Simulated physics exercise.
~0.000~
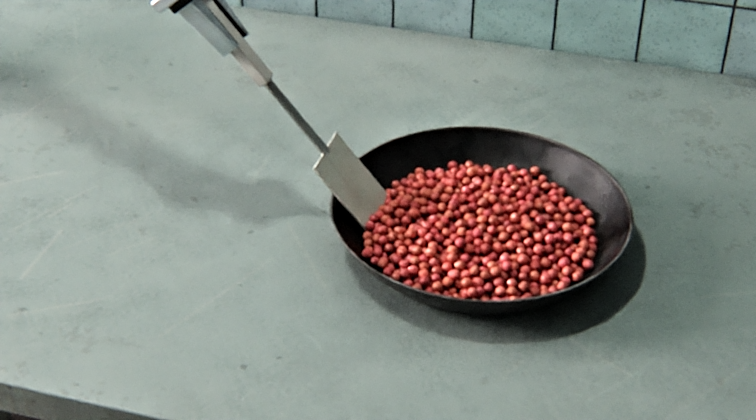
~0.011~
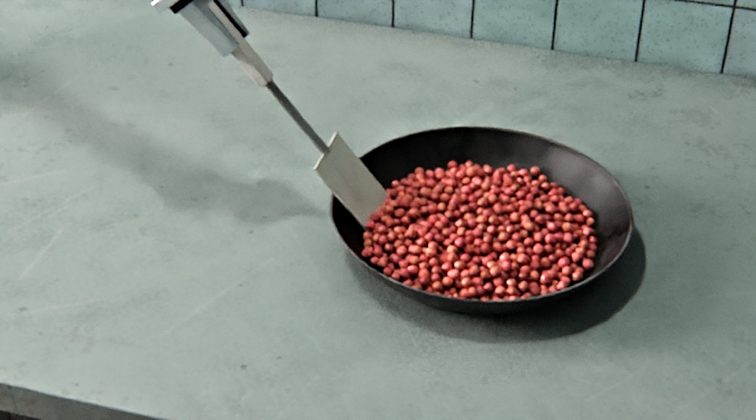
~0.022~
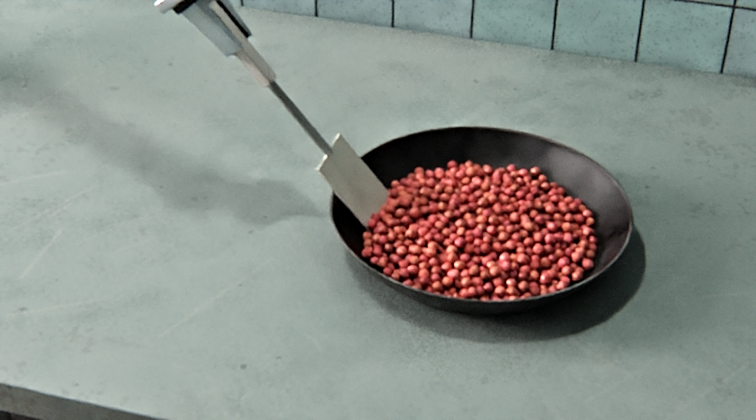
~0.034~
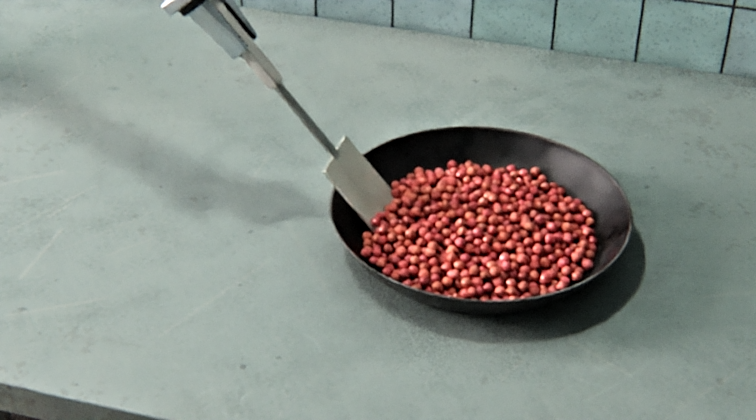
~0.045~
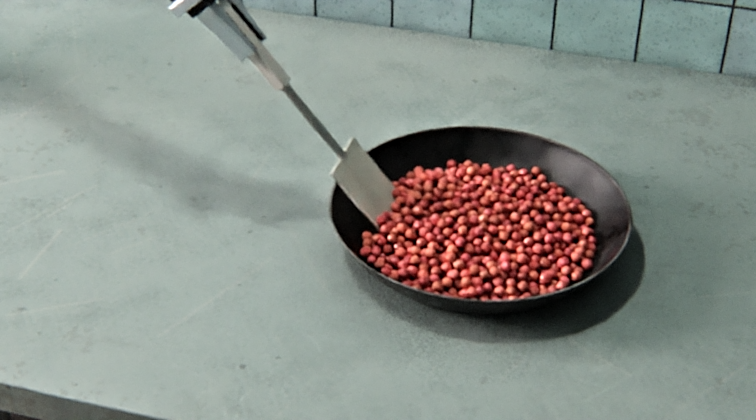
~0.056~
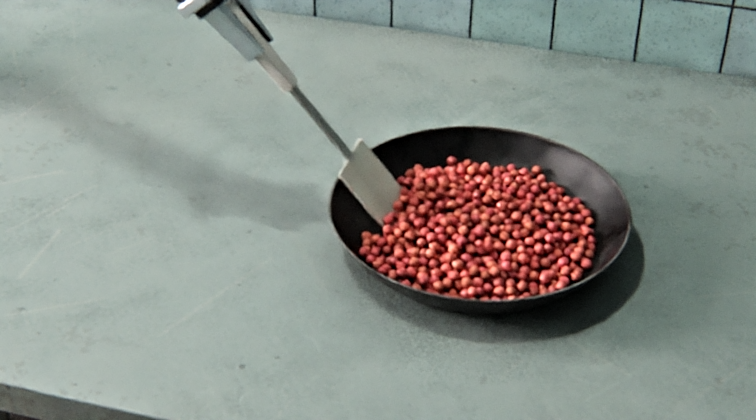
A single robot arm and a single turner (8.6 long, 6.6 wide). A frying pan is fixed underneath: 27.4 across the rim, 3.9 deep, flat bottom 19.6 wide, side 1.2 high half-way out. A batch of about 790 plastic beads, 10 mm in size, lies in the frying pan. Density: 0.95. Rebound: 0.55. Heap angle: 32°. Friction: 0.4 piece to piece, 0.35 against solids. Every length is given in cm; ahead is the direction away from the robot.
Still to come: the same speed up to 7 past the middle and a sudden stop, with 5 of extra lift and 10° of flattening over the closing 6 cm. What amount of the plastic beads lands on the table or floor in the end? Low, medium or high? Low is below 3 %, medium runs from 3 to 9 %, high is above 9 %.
The share is medium, from 3 to 9 %.
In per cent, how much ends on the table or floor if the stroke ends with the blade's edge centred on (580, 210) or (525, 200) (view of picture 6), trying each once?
First try roughly 5 percent, second roughly 0 percent.
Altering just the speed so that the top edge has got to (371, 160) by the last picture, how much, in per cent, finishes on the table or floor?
I'd say around 15 per cent.
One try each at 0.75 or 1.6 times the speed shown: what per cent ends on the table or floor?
I'd say near 0 and then near 10 per cent.
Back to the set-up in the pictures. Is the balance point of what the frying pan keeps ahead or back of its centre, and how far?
It rests close to 3.0 centimetres ahead of centre.
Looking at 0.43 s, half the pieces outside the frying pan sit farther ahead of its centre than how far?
About 22 cm.
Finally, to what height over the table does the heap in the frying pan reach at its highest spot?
It reaches around 4.5 cm.
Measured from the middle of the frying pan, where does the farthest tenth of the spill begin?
I'd estimate close to 50 centimetres.
By 0.13 s, sloping 50°, highest piece 4 above the table; 788 in the frying pan.
By 0.20 s, sloping 47°, highest piece 6 above the table; 788 in the frying pan.
By 0.43 s, sloping 40°, highest piece 4 above the table; 747 in the frying pan, 40 on the table or floor, 1 on the blade or in flight.
By 1.48 s, sloping 40°, highest piece 4 above the table; 747 in the frying pan, 41 on the table or floor.
Final count, 747 in the frying pan, 41 on the table or floor. That is 5 % on the table or floor.
